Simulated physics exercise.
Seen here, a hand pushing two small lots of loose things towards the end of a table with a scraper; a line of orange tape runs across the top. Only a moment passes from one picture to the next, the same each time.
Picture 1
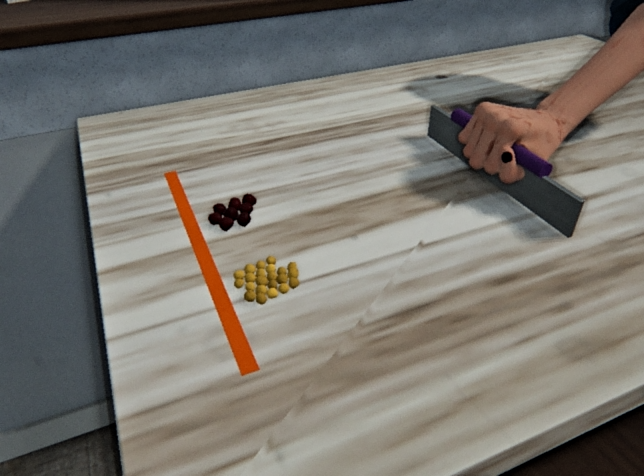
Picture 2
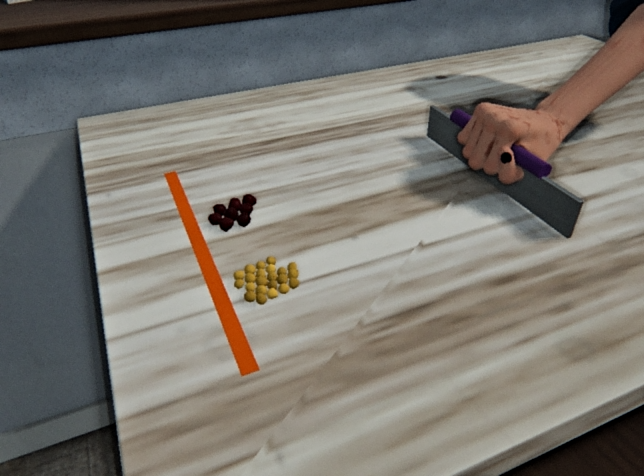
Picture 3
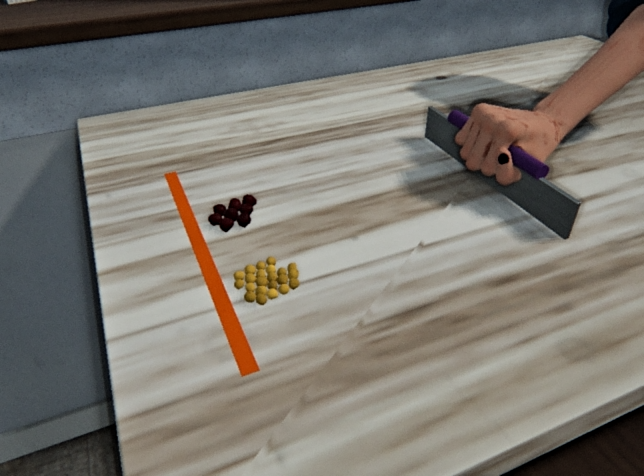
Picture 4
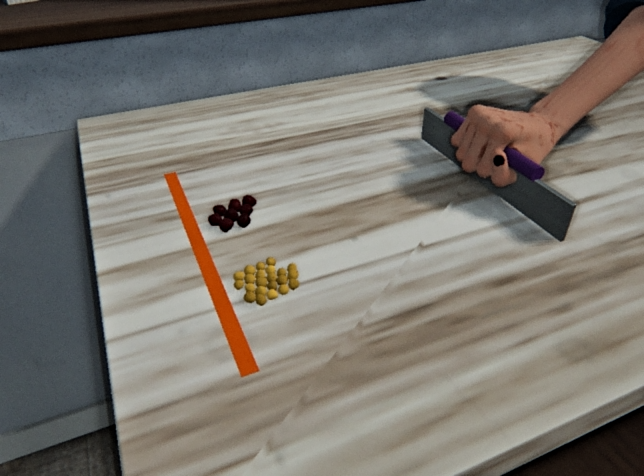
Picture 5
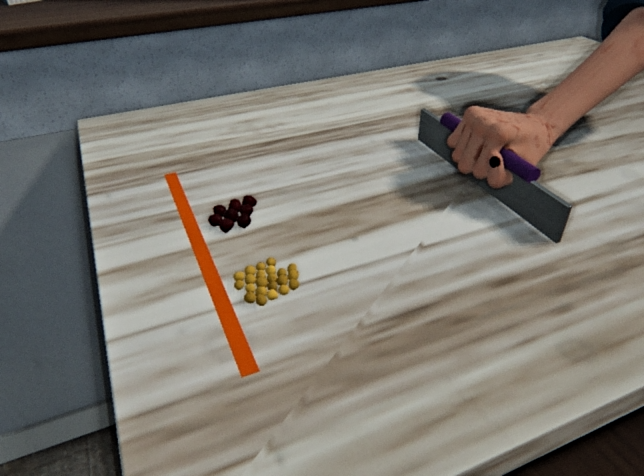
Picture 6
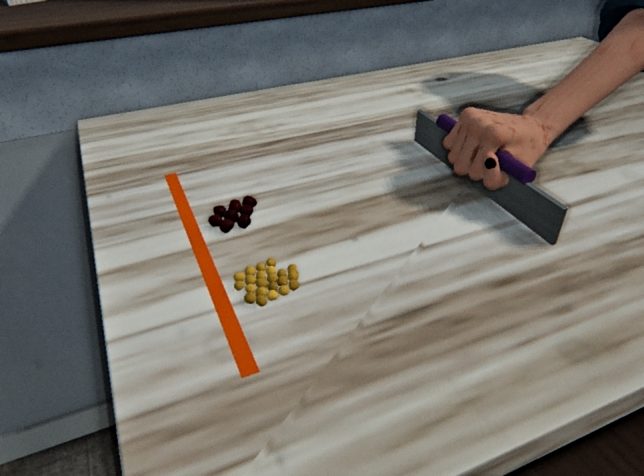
The footage shows a hand gripping a purple-handled scraper and sliding it slightly left across a pale streaked tabletop, while a dark red cluster and a yellow cluster of small round pieces stay still beside an orange tape line.
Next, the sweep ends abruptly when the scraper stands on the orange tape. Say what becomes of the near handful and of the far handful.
The near handful remains up there; the far handful remains up there.
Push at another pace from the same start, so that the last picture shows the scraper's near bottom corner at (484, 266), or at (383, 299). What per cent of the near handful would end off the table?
First some 0, then 100 per cent.
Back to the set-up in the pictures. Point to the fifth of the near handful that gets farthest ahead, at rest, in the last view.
Close to (180, 312).
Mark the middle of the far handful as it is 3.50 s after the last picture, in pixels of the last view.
Near (159, 233).
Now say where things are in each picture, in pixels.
In the first picture, scraper at (563, 209), at rest; orange tape at (173, 179), about a palm's width from the edge; edge at (97, 282); near handful at (272, 276), a few puffed corn balls; far handful at (231, 214), a few dried cherries.
In the second picture, scraper at (562, 209); far handful at (231, 214).
In the third picture, scraper at (559, 210); near handful at (272, 277).
In the fourth picture, scraper at (555, 212); far handful at (231, 215).
In the fifth picture, scraper at (551, 214); near handful at (272, 278).
In the sixth picture, scraper at (546, 216); orange tape at (173, 181); edge at (97, 284); near handful at (272, 278); far handful at (231, 216).
Then, 1.74 s after the last picture, scraper still moving, near (346, 183); near handful all on the table, its front near (239, 286); far handful all on the table, its front near (215, 220).
Then, 3.50 s after the last picture, scraper stopped at the orange tape; near handful all on the table, its front near (177, 325); far handful all on the table, its front near (145, 241).
At rest, scraper stopped at the orange tape; near handful all on the table, its front near (177, 325); far handful all on the table, its front near (143, 242).
